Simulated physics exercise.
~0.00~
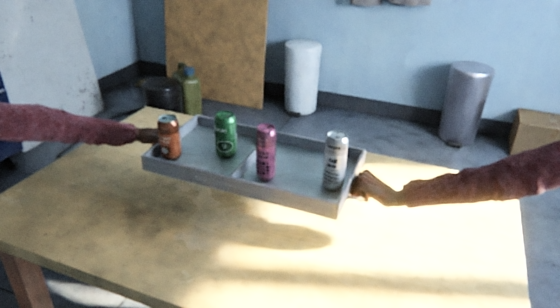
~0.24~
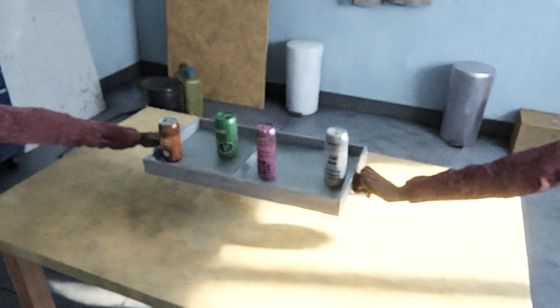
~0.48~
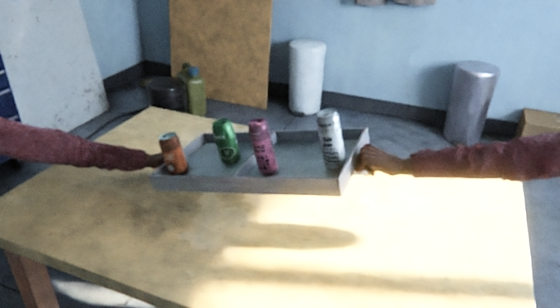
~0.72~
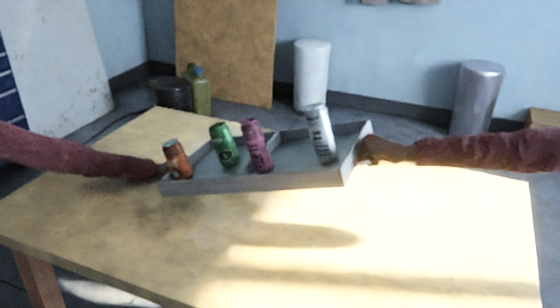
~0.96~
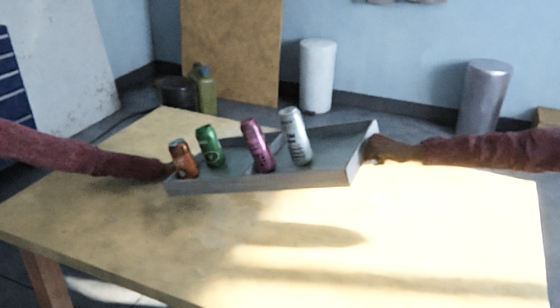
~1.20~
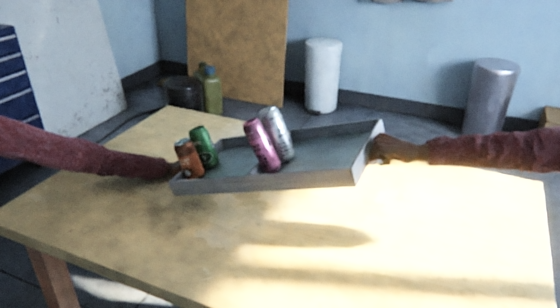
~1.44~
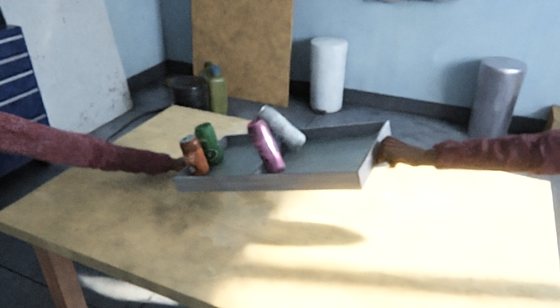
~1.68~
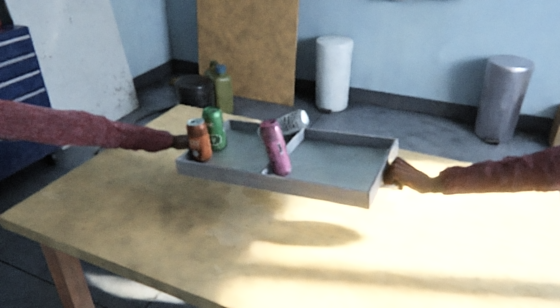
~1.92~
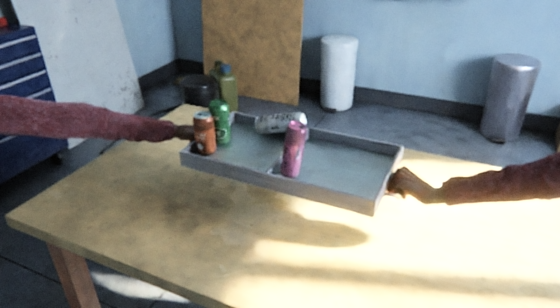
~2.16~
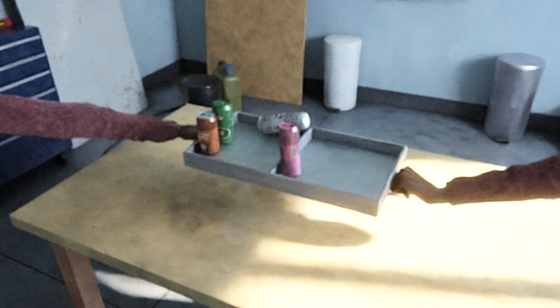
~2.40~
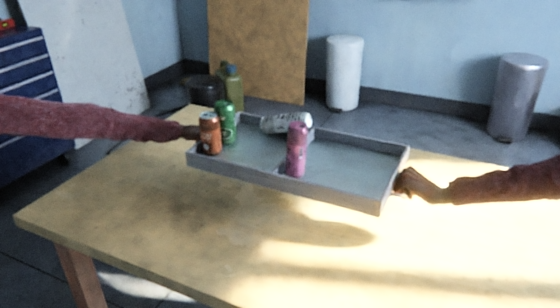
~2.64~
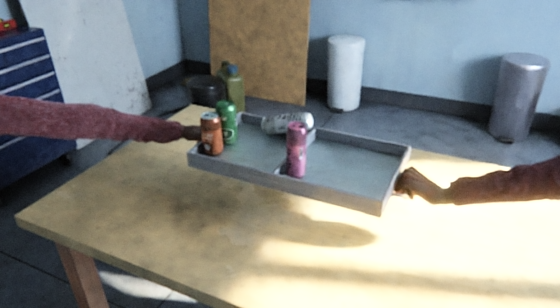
Two hands tilting a tray of four cans left above a table, then levelling it, leaving the white can lying toppled.
